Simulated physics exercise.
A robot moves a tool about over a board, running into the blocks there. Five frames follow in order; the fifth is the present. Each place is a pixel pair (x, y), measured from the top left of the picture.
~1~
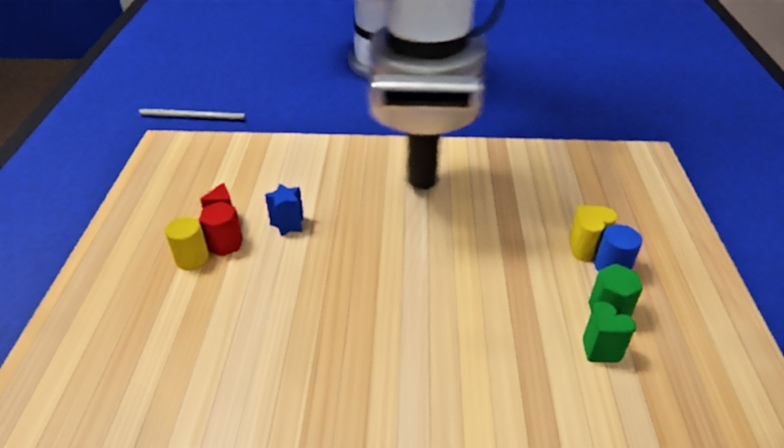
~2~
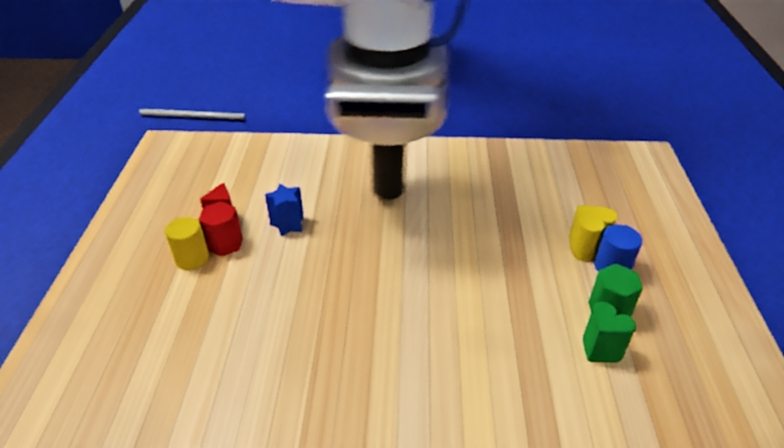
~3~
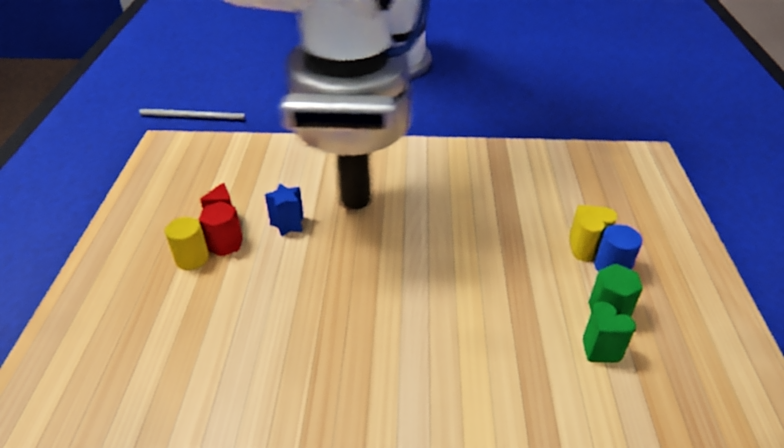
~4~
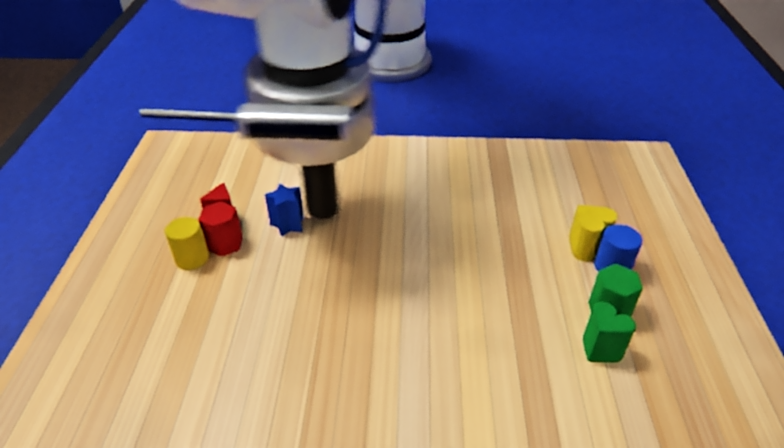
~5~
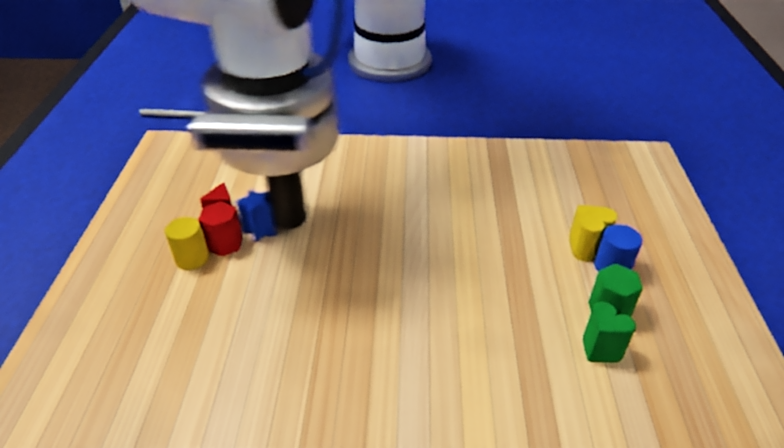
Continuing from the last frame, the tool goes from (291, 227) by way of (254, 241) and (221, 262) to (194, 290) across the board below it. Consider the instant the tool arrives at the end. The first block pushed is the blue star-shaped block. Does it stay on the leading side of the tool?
The blue star-shaped block slips off.
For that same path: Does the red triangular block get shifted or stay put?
The red triangular block moves.
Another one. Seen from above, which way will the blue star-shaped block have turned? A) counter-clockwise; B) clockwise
Correct choice: B.
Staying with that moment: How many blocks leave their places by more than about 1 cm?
Here I'd predict at least three blocks moving more than 1 cm.
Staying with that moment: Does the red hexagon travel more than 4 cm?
Yes.
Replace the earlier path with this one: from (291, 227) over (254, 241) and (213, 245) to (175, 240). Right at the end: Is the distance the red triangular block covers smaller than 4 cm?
That would be a yes.
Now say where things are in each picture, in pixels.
The first frame shows tip of the tool at (422, 180), middles of tops, yellow round block at (182, 227), red hexagon at (217, 213), red triangular block at (217, 193), blue star-shaped block at (283, 194).
The second frame shows tool at (388, 190), nothing pushed.
The third frame shows tool at (355, 199), nothing pushed.
The fourth frame shows tool at (322, 208), nothing pushed.
The fifth frame shows tool at (290, 218), yellow round block at (182, 227), red hexagon at (217, 213), red triangular block at (217, 193), blue star-shaped block at (255, 199).
What follows on the original path. One third of the way, tool at (252, 231); yellow round block at (155, 235); red hexagon at (186, 217); red triangular block at (207, 191), turned 35° clockwise; blue star-shaped block at (216, 207), turned 15° clockwise.
Two thirds of the way, tool at (216, 254); yellow round block at (136, 239); red hexagon at (160, 216), turned 15° clockwise; red triangular block at (203, 192), turned 55° clockwise; blue star-shaped block at (195, 215), turned 55° clockwise.
At the end, tool at (190, 281); yellow round block at (136, 239); red hexagon at (160, 215), turned 15° clockwise; red triangular block at (203, 192), turned 55° clockwise; blue star-shaped block at (195, 216), turned 60° clockwise.
